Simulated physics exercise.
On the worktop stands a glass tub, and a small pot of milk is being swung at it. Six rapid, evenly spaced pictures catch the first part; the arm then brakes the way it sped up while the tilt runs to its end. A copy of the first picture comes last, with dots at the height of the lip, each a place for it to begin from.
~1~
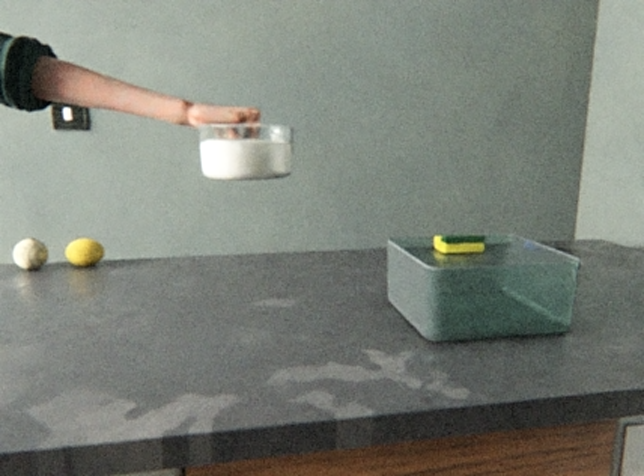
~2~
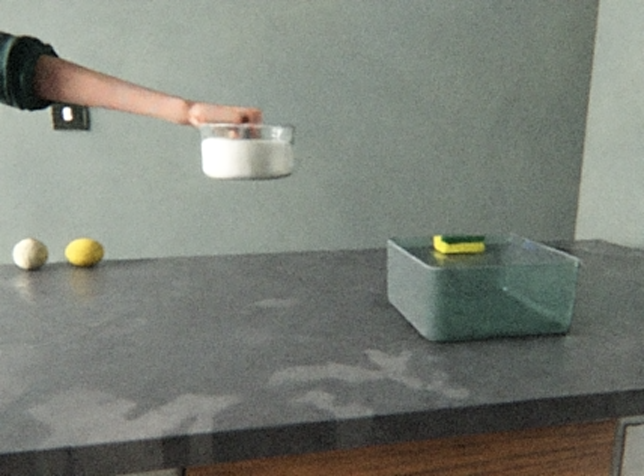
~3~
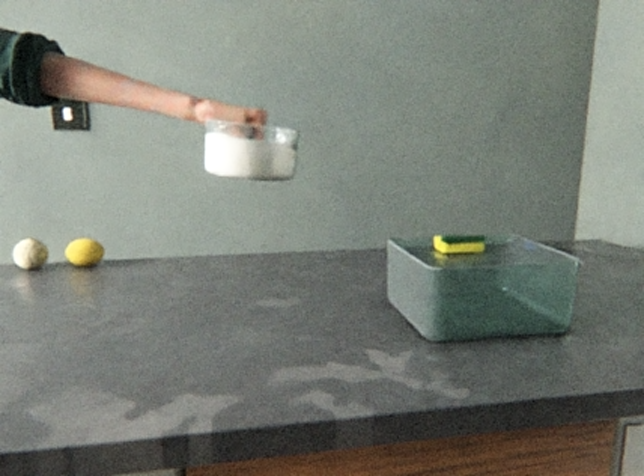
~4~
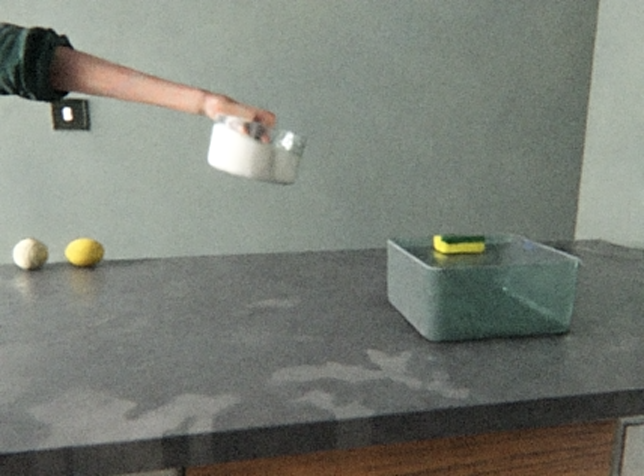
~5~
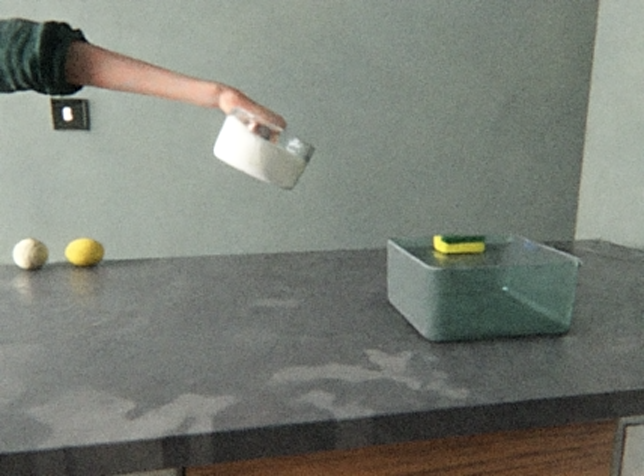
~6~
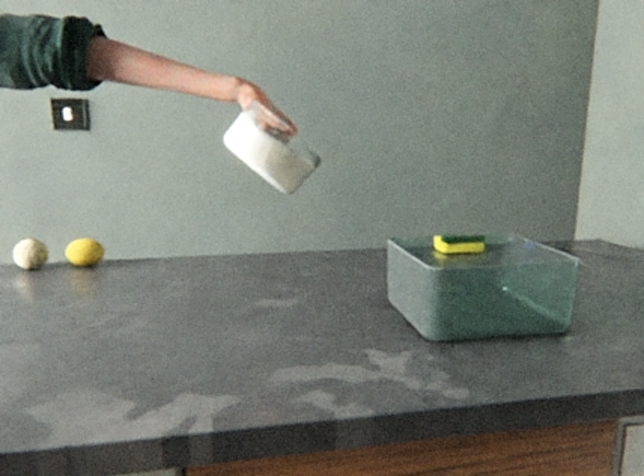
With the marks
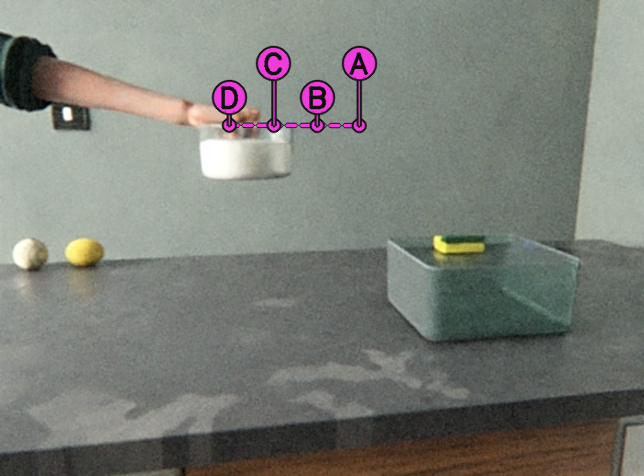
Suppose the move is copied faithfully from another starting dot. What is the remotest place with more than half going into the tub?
The limit is B.
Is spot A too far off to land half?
No, not at all.
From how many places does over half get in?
Two.
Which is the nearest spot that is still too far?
The answer is C.
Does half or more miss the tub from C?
Yes.
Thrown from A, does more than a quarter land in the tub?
Yes, it does.
On the marked copy, A at (359, 125); B at (317, 125); C at (273, 125); D at (229, 125).
For spot A, about 72 % lands in the tub, 4 % falls short and 24 % goes beside or beyond.
For spot B, about 75 % lands in the tub, 9 % falls short and 16 % goes beside or beyond.
For spot C, about 2 % lands in the tub, 95 % falls short and 3 % goes beside or beyond.
For spot D, about 0 % lands in the tub, 100 % falls short.
